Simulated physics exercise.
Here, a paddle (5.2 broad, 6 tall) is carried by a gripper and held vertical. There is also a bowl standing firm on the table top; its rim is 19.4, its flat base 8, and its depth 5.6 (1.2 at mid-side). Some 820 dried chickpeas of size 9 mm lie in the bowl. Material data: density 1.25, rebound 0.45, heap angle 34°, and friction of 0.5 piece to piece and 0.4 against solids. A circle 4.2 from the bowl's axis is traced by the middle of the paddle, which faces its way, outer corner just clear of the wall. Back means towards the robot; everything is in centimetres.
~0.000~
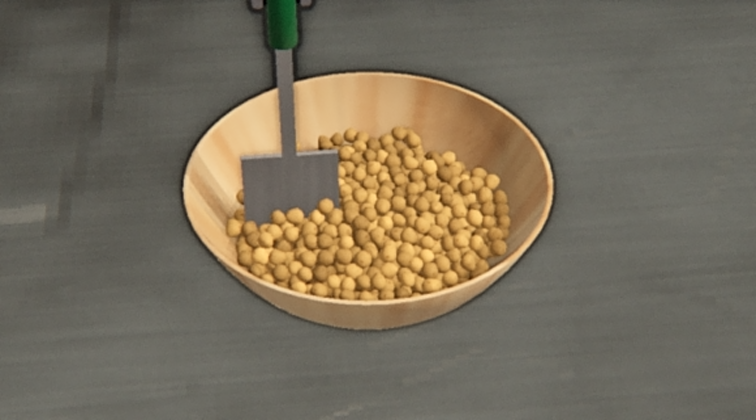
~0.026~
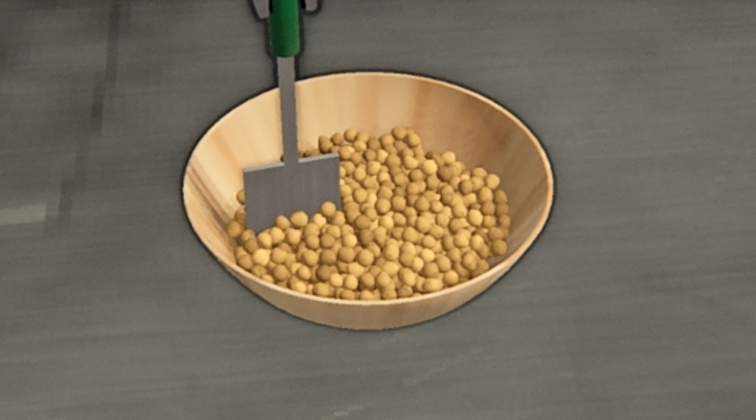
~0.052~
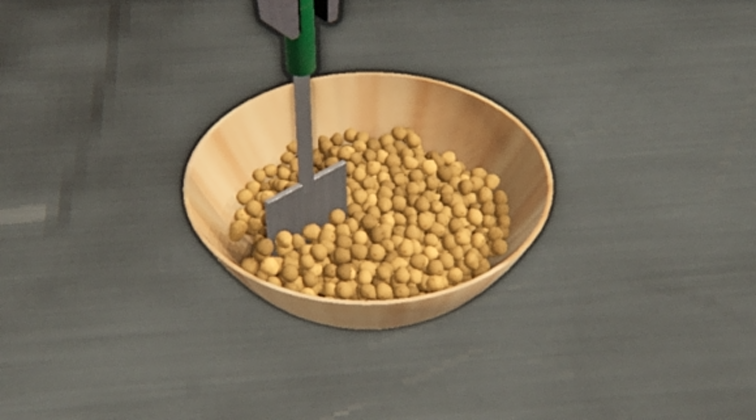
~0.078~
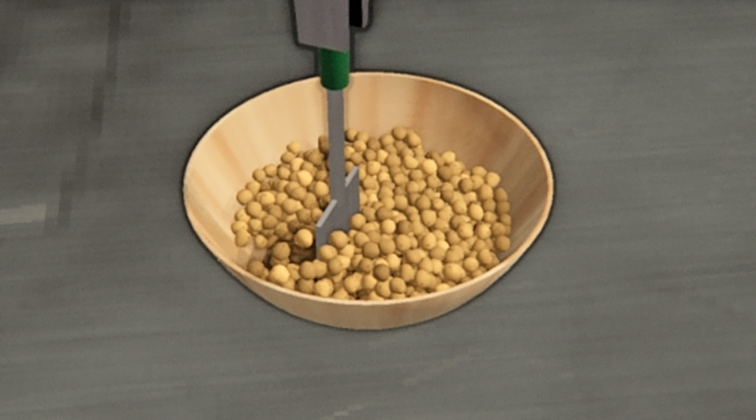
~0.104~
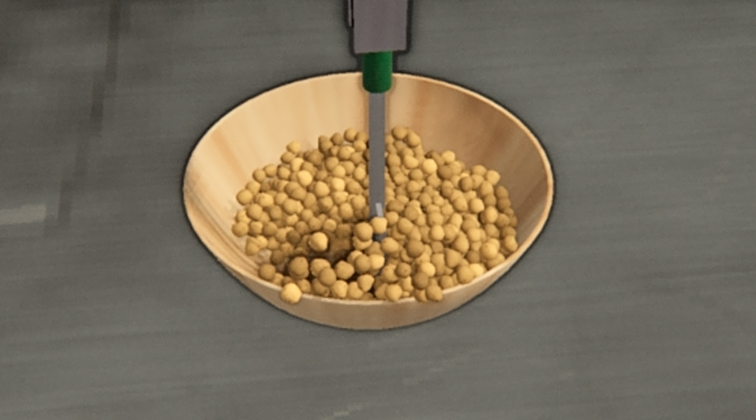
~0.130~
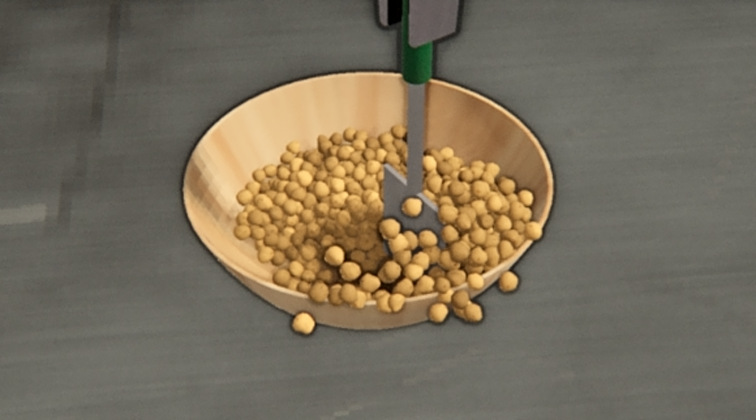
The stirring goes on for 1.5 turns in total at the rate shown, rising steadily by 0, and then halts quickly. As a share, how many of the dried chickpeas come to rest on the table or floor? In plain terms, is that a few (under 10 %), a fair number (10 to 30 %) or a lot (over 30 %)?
A lot, over 30 %.
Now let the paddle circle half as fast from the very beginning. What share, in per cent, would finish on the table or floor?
25 per cent.
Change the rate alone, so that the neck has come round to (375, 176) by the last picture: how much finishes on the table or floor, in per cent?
It comes to around 45 percent.
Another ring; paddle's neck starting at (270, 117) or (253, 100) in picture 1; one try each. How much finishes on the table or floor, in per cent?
Near 45 per cent and near 10 per cent, in that order.
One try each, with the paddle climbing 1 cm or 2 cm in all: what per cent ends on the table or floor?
Close to 45 and 40 percent, in that order.
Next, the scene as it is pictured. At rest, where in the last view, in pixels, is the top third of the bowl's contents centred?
Estimated centre: (437, 190).
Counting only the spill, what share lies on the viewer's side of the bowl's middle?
Some 50 per cent.
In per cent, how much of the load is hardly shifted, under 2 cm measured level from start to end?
Around 5 per cent.
By 0.28 s, 279° round, highest piece 11 above the table; 581 in the bowl, 45 on the table or floor, 193 in flight or on the tool.
By 0.43 s, 78° round, highest piece 10 above the table; 407 in the bowl, 283 on the table or floor, 129 in flight or on the tool.
By 0.70 s, 180° round, highest piece 6 above the table; 489 on the table or floor, 330 in the bowl.
By 1.40 s, 180° round, highest piece 5 above the table; 489 on the table or floor, 330 in the bowl.
Final count, 489 on the table or floor, 330 in the bowl. That is 60 % on the table or floor.
